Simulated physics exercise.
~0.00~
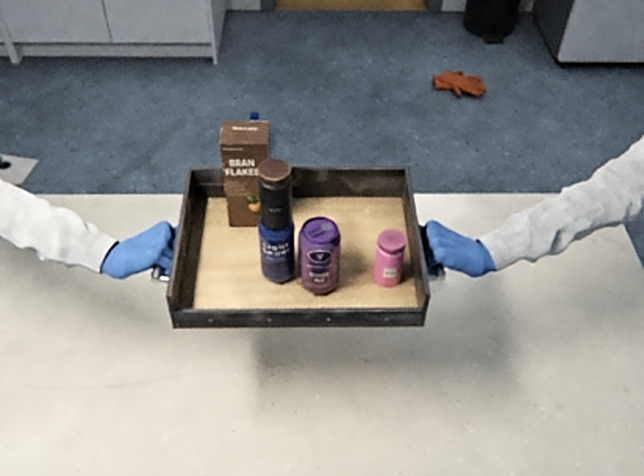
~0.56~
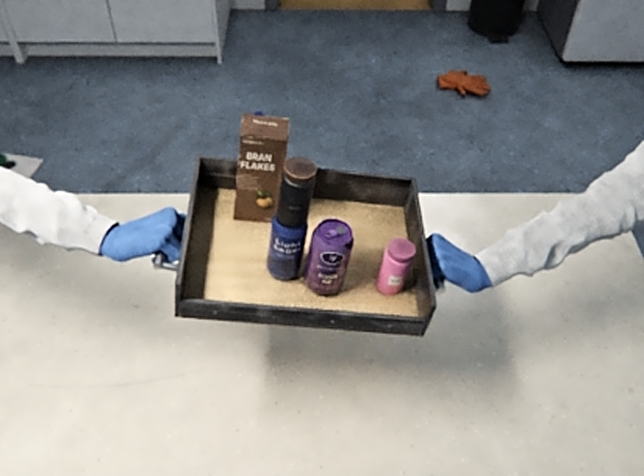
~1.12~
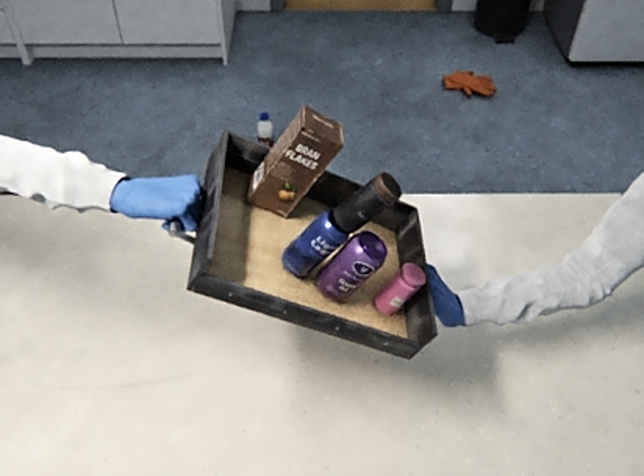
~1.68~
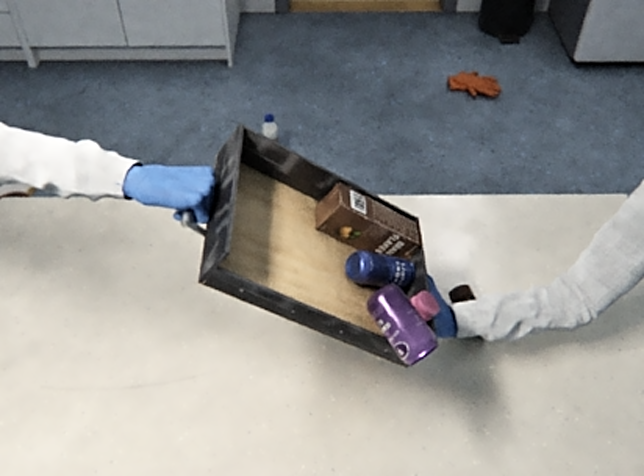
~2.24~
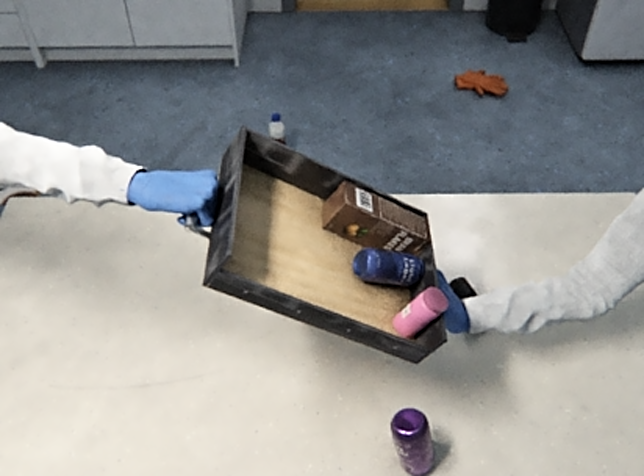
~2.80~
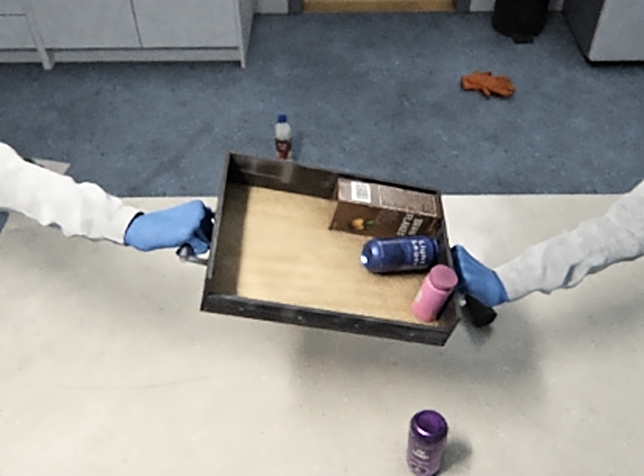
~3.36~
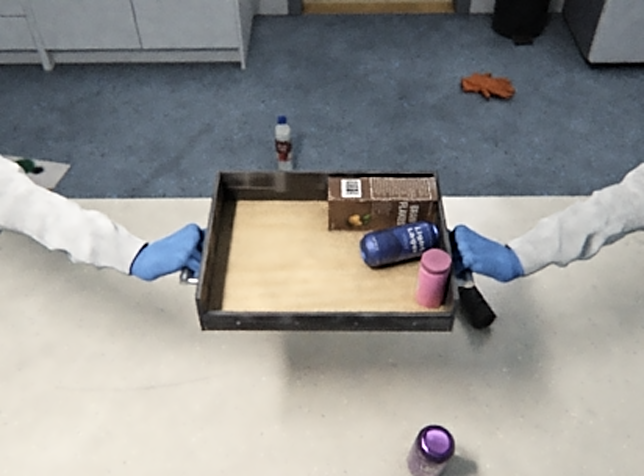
In a room with a blue floor, seen from the front and slightly above, two blue-gloved hands hold a dark, open crate over a pale table. Inside, a brown carton stands at the back left, a black shaker sits on a blue can, and a purple can and a pink shaker stand to the right. The right side dips steeply, and everything leans and slides right. The carton and blue can topple, while the black shaker and then the purple can leave the crate. The hands level it again, with carton, blue can and upright pink shaker still inside.
